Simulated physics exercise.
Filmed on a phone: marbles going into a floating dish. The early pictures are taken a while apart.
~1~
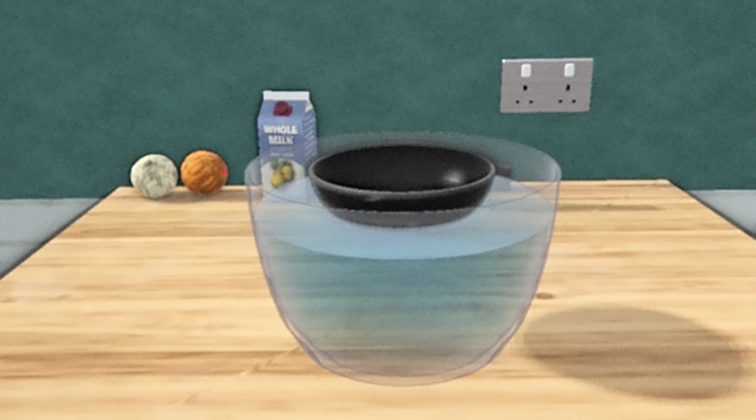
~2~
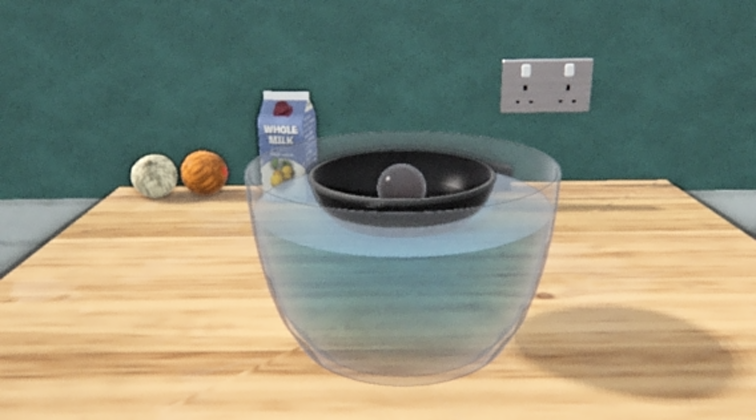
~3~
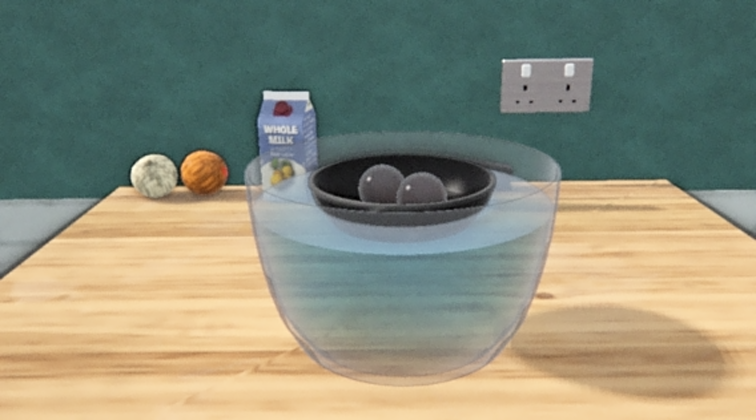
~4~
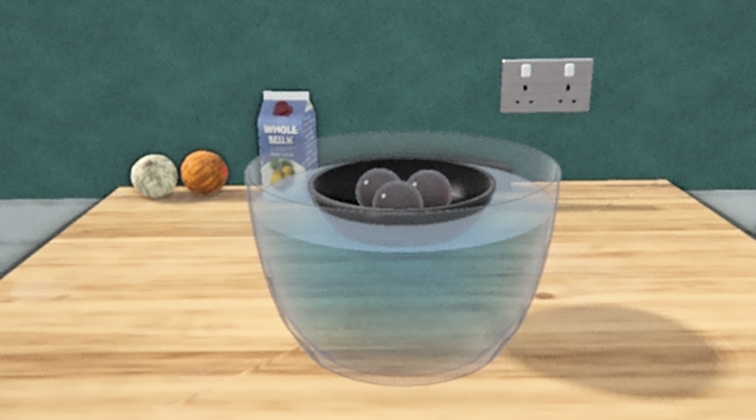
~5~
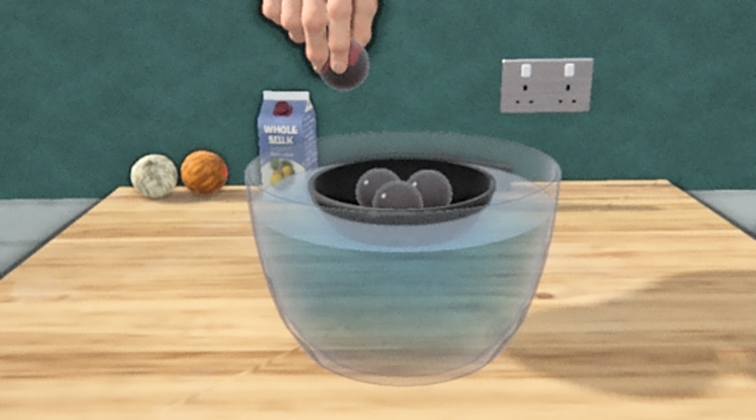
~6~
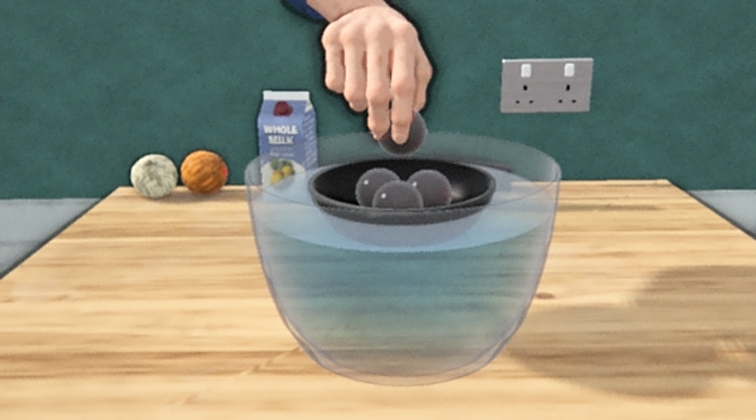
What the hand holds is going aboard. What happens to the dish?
As it turns out, it keeps floating.
Next, the glass marble is in and the dish dips.
After that, it steadies; about a fifth of its side above the surface.
Finally, the dish floats; about a fifth of its side above the surface.
